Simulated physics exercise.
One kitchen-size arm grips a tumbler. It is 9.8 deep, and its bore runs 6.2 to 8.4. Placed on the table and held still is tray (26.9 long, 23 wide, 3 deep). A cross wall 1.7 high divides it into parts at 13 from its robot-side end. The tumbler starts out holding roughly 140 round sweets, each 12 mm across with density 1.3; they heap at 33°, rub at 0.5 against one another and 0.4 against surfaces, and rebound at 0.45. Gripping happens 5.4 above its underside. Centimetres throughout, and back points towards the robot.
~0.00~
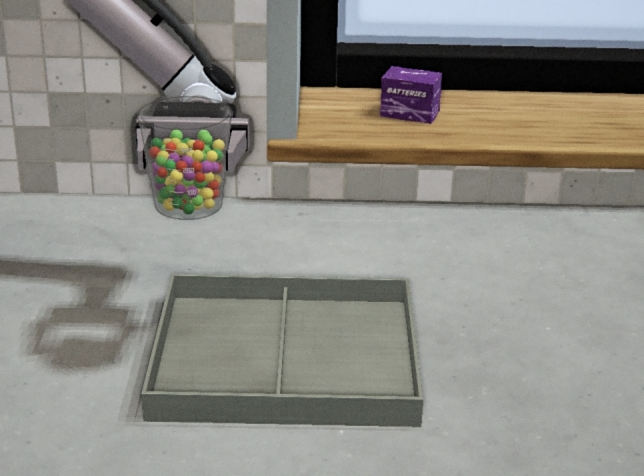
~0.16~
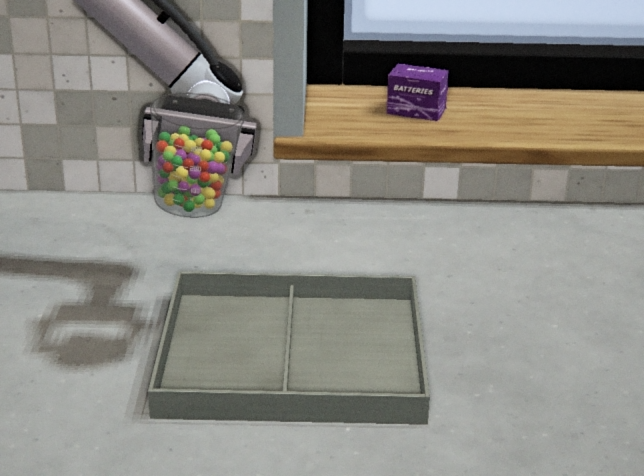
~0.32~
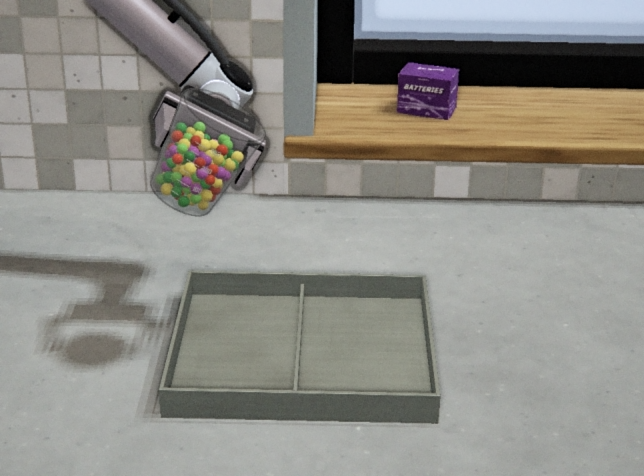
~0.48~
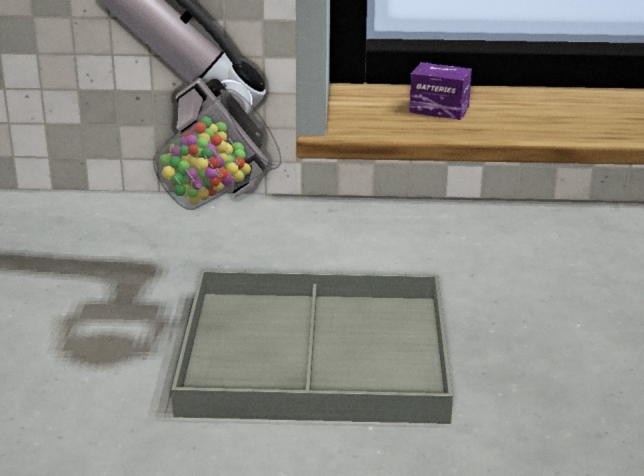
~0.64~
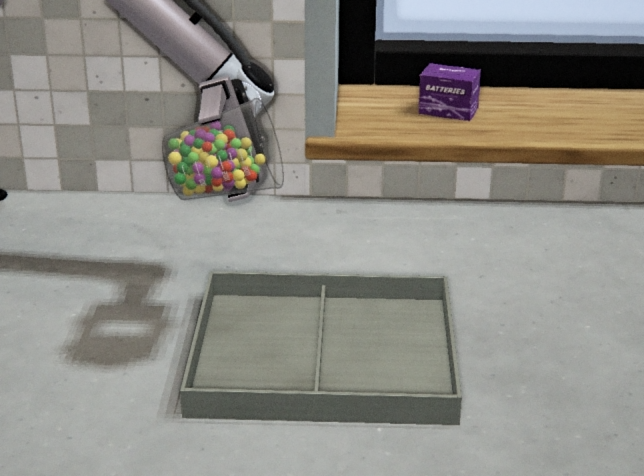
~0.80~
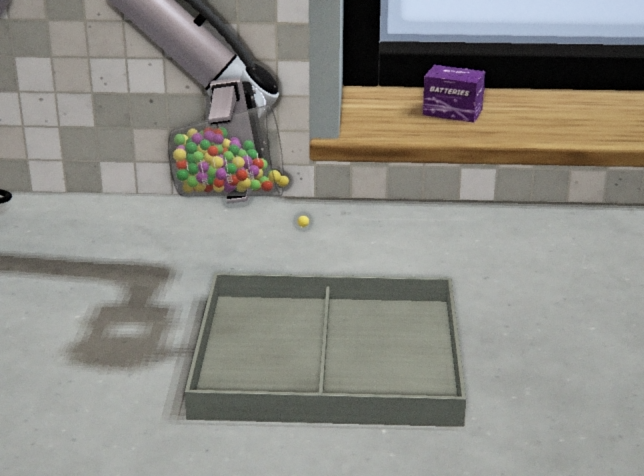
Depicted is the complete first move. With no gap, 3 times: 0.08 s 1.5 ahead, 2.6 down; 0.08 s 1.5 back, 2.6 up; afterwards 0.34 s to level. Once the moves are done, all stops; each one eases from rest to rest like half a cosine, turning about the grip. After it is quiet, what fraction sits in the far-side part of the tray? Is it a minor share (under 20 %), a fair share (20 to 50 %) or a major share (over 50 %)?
It is a fair share.
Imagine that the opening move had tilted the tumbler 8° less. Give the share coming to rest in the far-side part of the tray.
I'd put it close to 15 per cent.
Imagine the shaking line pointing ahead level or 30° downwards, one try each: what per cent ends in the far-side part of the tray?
Near 65 and 40 percent respectively.
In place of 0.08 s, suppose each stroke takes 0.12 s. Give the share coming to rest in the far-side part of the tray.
It would be near 10 per cent.
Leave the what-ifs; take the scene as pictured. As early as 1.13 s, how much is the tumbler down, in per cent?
10 %.
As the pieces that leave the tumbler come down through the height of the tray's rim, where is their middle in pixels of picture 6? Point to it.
Roughly at (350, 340).
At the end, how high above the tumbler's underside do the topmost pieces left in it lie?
Around 7.5 centimetres above the underside.
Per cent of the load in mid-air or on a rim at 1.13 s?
Roughly 9 percent.
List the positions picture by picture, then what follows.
In the first frame, tumbler middle at (187, 161), level; upper third of the load around (190, 153), from x 155 to 220, top at y 135; 141 in the tumbler.
In the second frame, tumbler middle at (193, 159), tilted 8° forward; upper third of the load around (192, 151), from x 160 to 225, top at y 130.
In the third frame, tumbler middle at (201, 157), tilted 28° forward; upper third of the load around (194, 149), from x 160 to 235, top at y 130.
In the fourth frame, tumbler middle at (212, 156), tilted 53° forward; upper third of the load around (204, 145), from x 165 to 245, top at y 125.
In the fifth frame, tumbler middle at (220, 156), tilted 73° forward; upper third of the load around (209, 144), from x 175 to 260, top at y 125.
In the sixth frame, tumbler middle at (225, 157), tilted 81° forward; upper third of the load around (209, 145), from x 180 to 305, top at y 135; 140 in the tumbler, 1 in flight or on a rim.
After 1.13 s, tilted 81° forward, highest piece 25 above the table; 124 in the tumbler, 4 in the far-side part, 13 in flight or on a rim.
After 1.46 s, tilted 38° forward, highest piece 25 above the table; 94 in the tumbler, 33 in the far-side part, 3 in the robot-side part, 1 on the table or floor, 10 in flight or on a rim.
After 1.82 s, level, highest piece 26 above the table; 94 in the tumbler, 39 in the far-side part, 5 in the robot-side part, 3 on the table or floor.
After 2.87 s, level, highest piece 26 above the table; 94 in the tumbler, 39 in the far-side part, 5 in the robot-side part, 3 on the table or floor.
At rest, 94 in the tumbler, 39 in the far-side part, 5 in the robot-side part, 3 on the table or floor. That is 28 % in the far-side part of the tray.
